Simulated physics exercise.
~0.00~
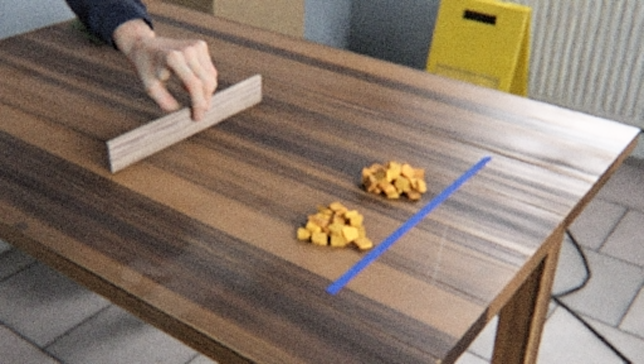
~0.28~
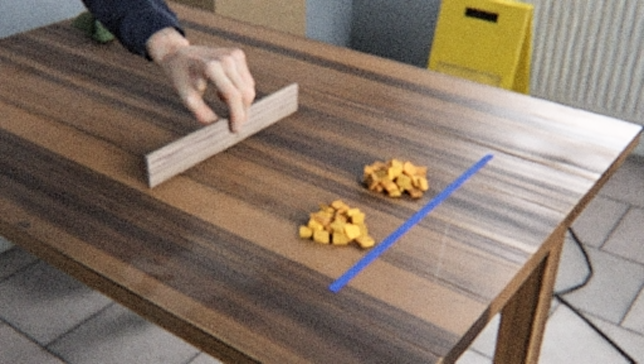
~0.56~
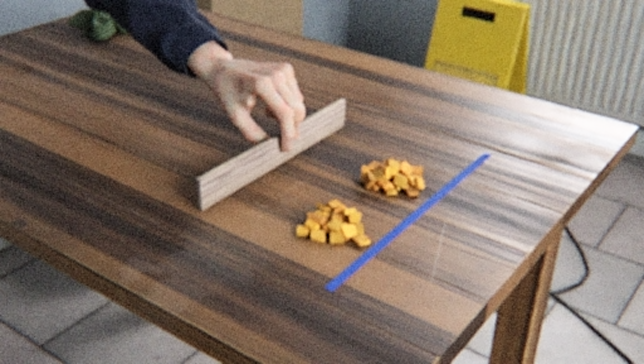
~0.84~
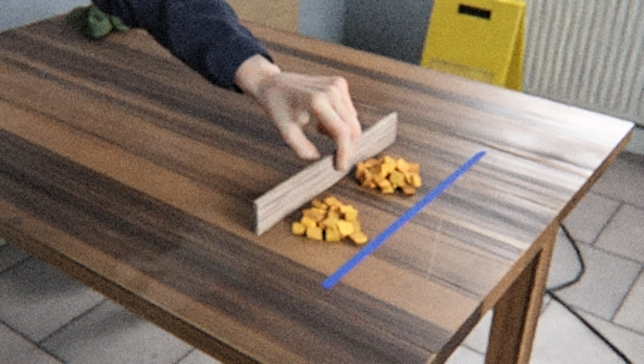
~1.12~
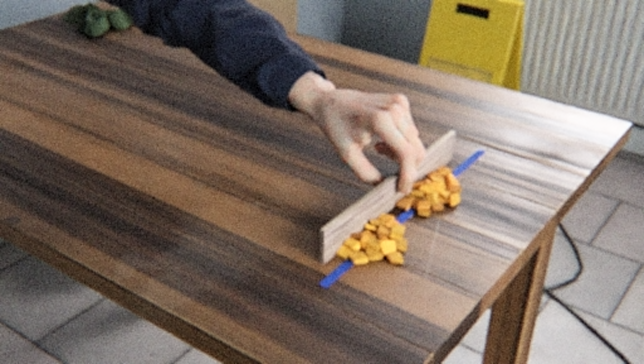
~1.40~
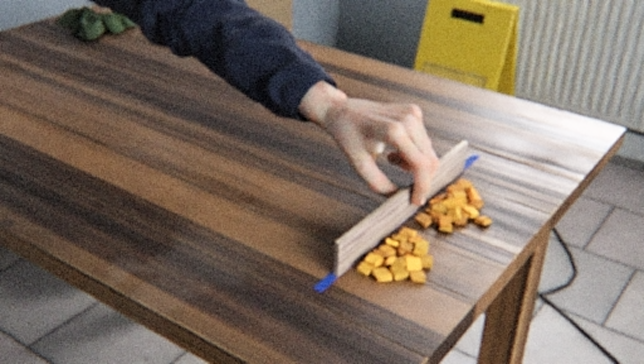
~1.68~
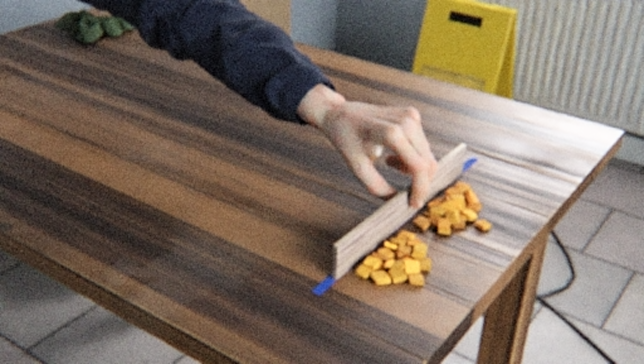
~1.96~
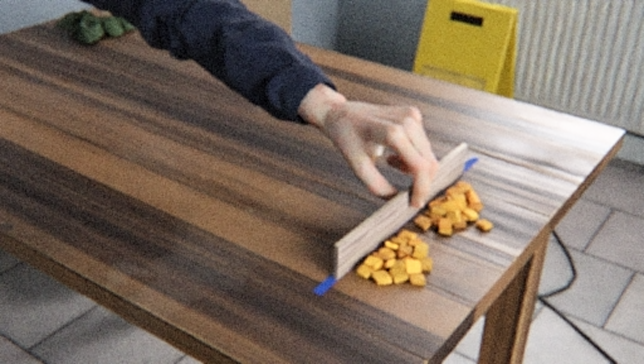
Hand sliding an upright wooden strip rightward across a table, pushing two orange heaps past blue tape and stopping there.
